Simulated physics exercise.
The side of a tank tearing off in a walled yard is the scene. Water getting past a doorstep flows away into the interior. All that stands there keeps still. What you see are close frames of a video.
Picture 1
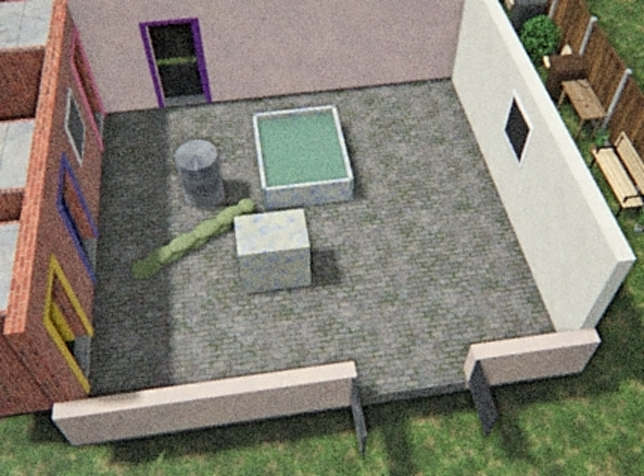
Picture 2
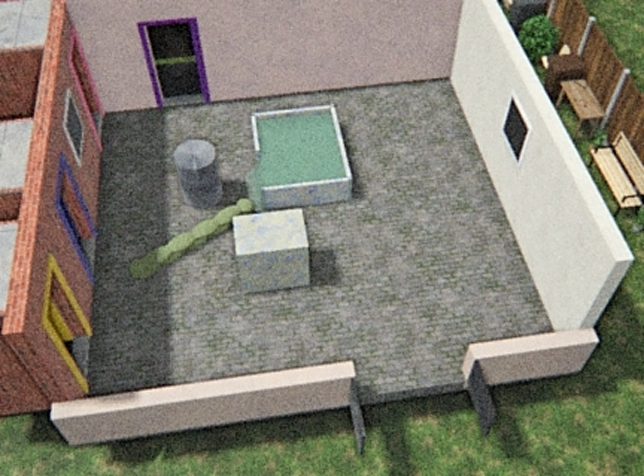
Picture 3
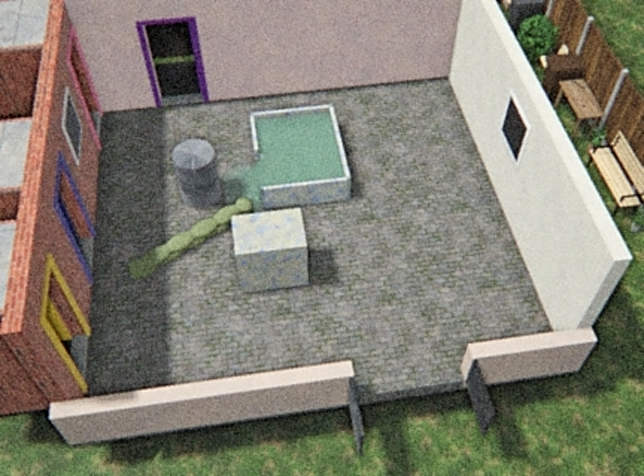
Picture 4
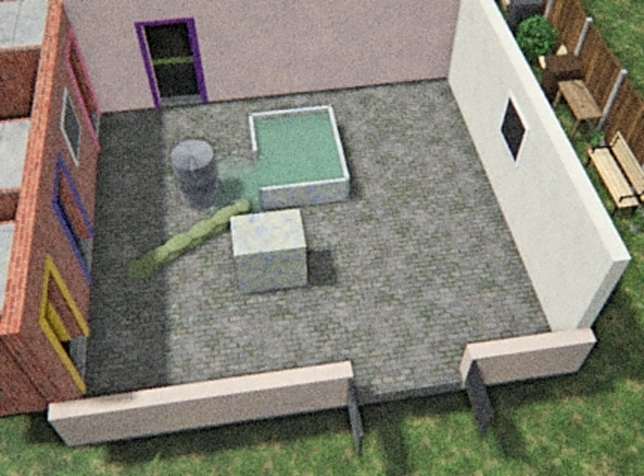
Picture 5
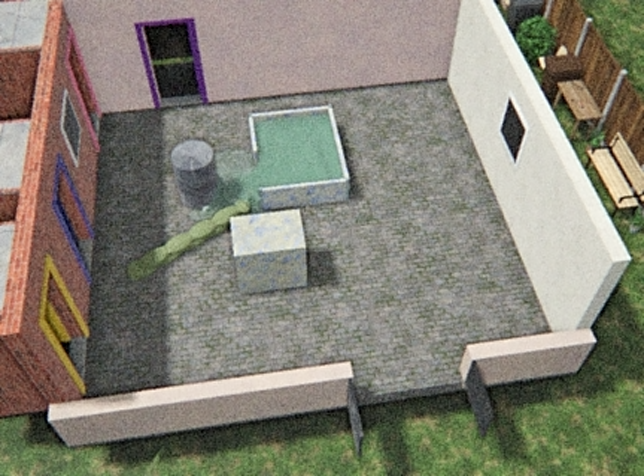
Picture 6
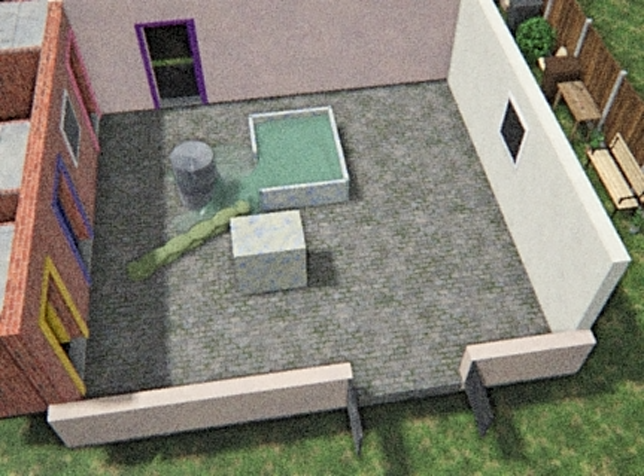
In a walled yard, a tank's left side tears open and green water pours out leftward.
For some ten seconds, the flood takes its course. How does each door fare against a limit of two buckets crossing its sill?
In the end the pink door holds up fine I think, the purple door gets overrun I think, the yellow door holds up fine I think, the blue door gets overrun I think.
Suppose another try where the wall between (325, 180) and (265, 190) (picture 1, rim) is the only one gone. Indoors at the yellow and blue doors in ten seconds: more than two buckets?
I think the yellow door crosses the limit and the blue door remains below the limit.
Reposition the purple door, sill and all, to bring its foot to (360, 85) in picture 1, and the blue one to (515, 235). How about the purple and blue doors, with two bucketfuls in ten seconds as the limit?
Going through them, I find the purple door escapes flooding and the blue door escapes flooding.
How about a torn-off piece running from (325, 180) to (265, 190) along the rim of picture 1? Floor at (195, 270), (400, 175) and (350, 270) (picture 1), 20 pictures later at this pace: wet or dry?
Log: Point 1 inundated; point 2 unreached; point 3 inundated.
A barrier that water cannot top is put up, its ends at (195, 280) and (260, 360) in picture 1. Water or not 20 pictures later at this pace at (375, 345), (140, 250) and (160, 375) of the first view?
Taking the three spots in turn, they are unwetted, inundated and unwetted.
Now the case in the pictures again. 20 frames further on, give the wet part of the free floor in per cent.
That's roughly 30 per cent.
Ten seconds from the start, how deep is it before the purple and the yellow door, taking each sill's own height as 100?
Readings, in sequence: 190 percent and 60 percent.
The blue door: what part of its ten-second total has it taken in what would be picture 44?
I'd say some 85 per cent.
A moment on, water covers 10 % of the floor; the pink door not reached, the purple door not reached, the yellow door not reached, the blue door not reached.
Next, water covers 25 % of the floor; the pink door wet at the sill, nothing in, the purple door under two buckets in, the yellow door not reached, the blue door under two buckets in.
Then, water covers 30 % of the floor; the pink door wet at the sill, nothing in, the purple door over two buckets in, the yellow door wet at the sill, nothing in, the blue door over two buckets in.
Later, water covers 35 % of the floor; the pink door wet at the sill, nothing in, the purple door far over two buckets in, the yellow door wet at the sill, nothing in, the blue door far over two buckets in.
In the end, water covers 50 % of the floor; the pink door wet at the sill, nothing in, the purple door far over two buckets in, the yellow door wet at the sill, nothing in, the blue door far over two buckets in.
